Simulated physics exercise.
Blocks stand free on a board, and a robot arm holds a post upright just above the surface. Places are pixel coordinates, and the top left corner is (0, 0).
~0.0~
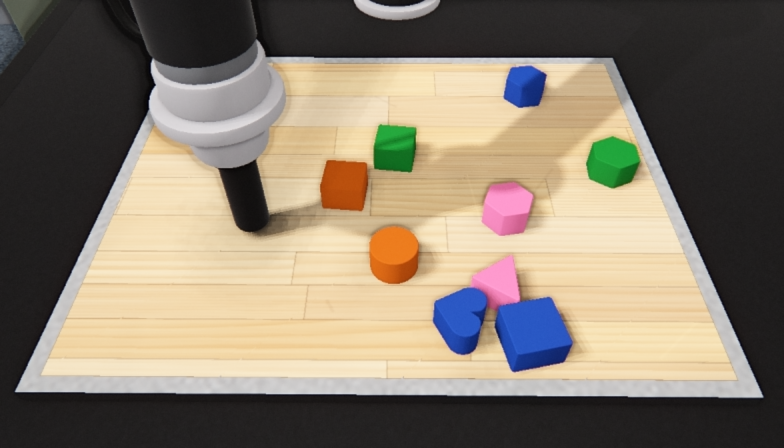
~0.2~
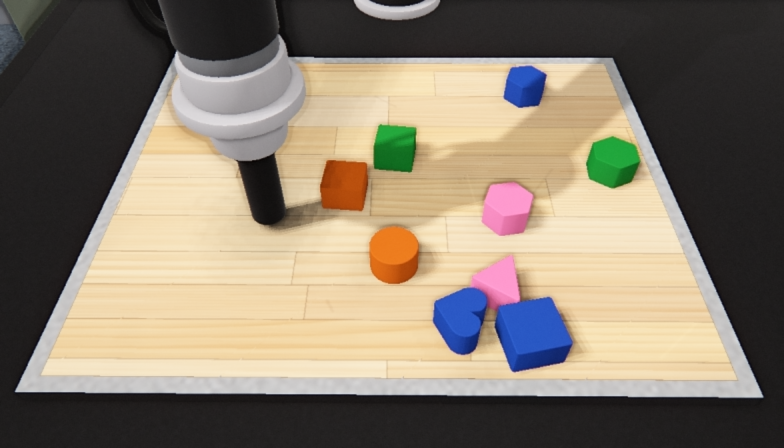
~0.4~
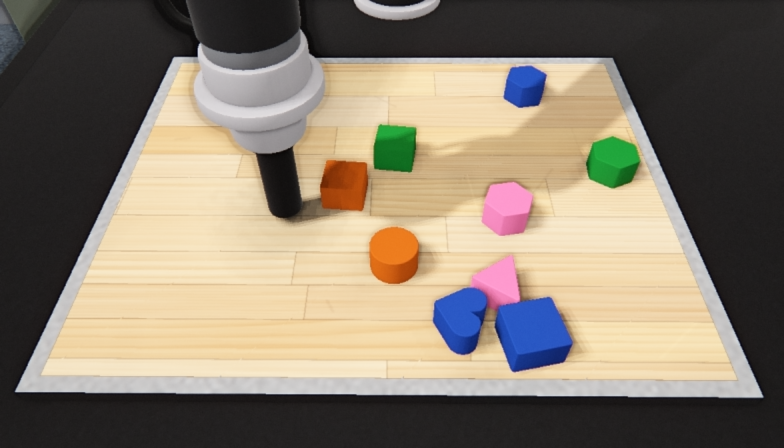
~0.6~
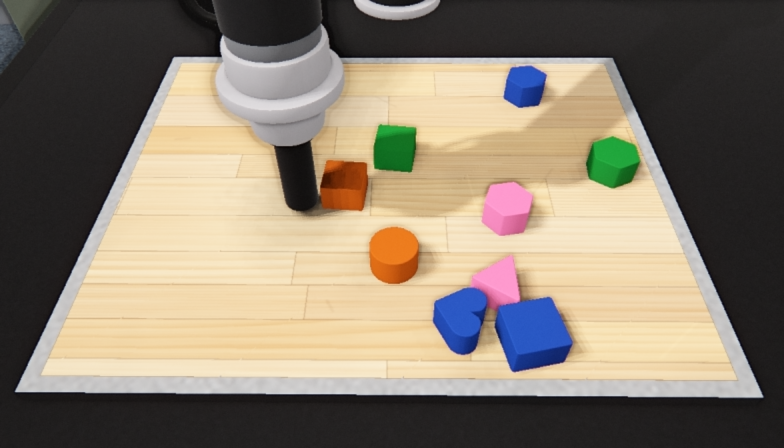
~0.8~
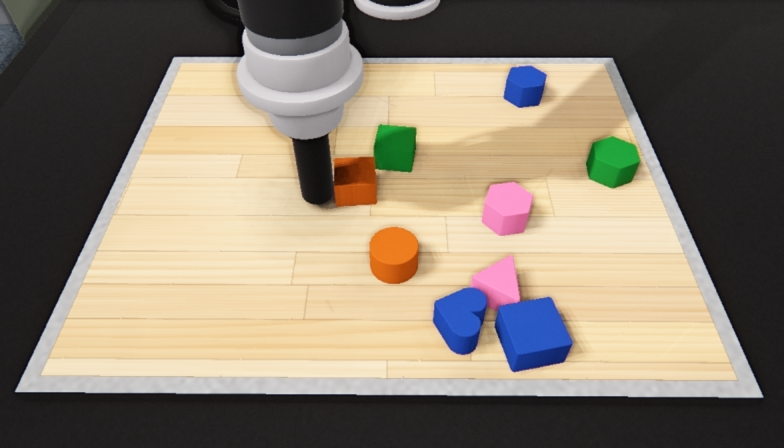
A robot arm's black post moves right and slightly away across a wooden board scattered with coloured blocks, reaches the orange square block, and nudges it a short way to the right, while the other blocks stay still.
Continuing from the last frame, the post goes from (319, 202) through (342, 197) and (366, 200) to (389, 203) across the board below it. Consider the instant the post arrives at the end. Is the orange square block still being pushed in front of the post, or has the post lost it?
Shed along the way.
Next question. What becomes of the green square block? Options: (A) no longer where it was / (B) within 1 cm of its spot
Option A.
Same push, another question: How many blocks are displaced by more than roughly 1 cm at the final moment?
I'd say two blocks get shifted by more than about 1 cm.
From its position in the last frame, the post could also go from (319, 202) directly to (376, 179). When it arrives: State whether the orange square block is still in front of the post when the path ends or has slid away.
It is still ahead of the post.
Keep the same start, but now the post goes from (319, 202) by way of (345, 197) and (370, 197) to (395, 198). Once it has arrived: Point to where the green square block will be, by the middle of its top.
Final place: (405, 127).
On the path given first. Halfway along, post at (354, 191); orange square block at (384, 162), turned 25° anticlockwise; green square block at (401, 132).
At the end, post at (389, 195); orange square block at (403, 158), turned 70° anticlockwise; orange circular block still; green square block at (402, 130).
